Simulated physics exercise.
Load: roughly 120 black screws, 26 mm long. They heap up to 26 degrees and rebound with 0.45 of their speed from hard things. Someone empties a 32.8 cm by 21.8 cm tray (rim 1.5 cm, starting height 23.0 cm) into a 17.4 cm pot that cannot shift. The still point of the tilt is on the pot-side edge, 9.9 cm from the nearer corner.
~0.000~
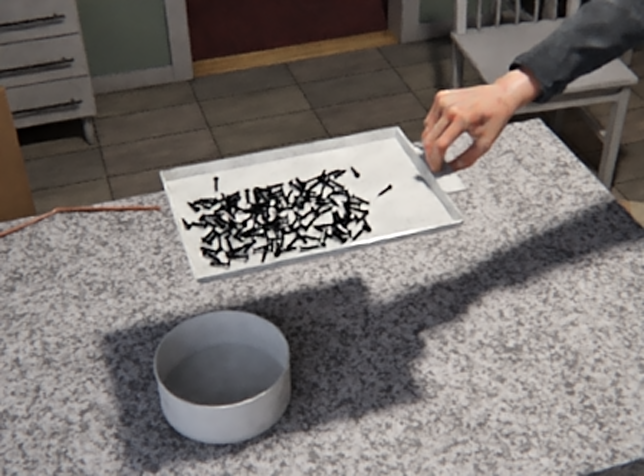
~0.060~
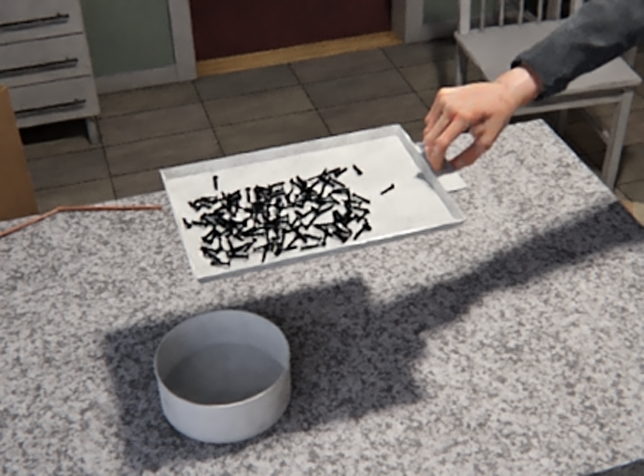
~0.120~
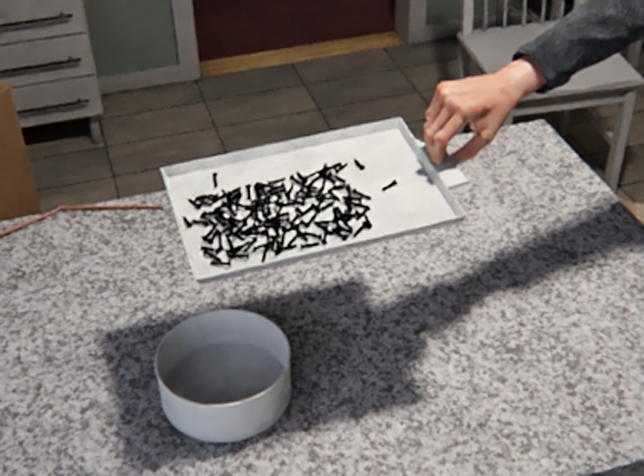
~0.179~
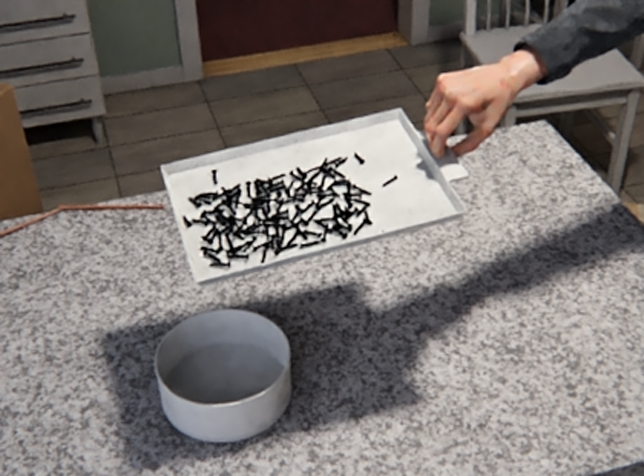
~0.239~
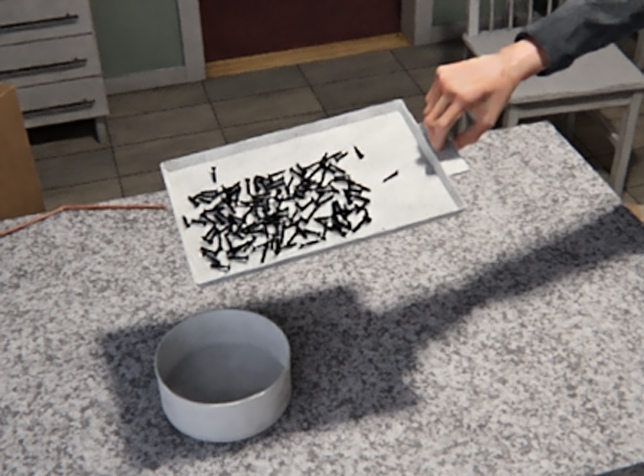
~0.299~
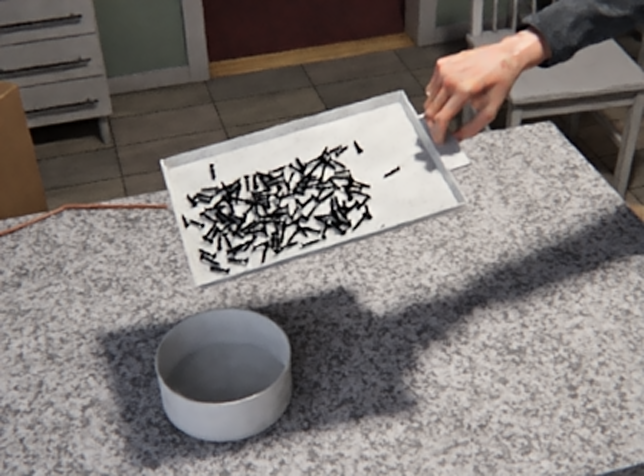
Hand gently raising the right side of a white tray of scattered black screws above a speckled countertop beside a round pot.
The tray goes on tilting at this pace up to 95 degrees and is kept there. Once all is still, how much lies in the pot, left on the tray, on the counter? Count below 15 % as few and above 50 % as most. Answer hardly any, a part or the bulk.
Pot the bulk, tray hardly any, counter hardly any.
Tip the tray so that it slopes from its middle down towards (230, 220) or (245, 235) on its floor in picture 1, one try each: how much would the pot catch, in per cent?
Some 35 and 95 per cent.
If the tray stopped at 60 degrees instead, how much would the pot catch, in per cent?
In that case some 90 per cent.
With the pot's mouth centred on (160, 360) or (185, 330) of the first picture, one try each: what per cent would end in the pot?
Some 60 and 35 per cent.
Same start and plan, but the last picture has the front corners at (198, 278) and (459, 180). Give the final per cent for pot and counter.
Pot 90, counter 10.
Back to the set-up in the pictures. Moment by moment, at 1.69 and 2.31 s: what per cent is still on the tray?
About 15, 0.
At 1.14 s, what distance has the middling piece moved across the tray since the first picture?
About 9 cm.
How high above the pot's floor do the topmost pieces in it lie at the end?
About 2.5 cm.
After 1.14 s, tilt 50 degrees; the tray holds 100 %, the pot 0 %.
After 1.69 s, tilt 76 degrees; the tray holds 15 %, the pot 70 %.
After 2.31 s, tilt 95 degrees; the tray holds 0 %, the pot 100 %.
At rest (2.6 s), pot 100 %, tray 0 %, counter 0 %.
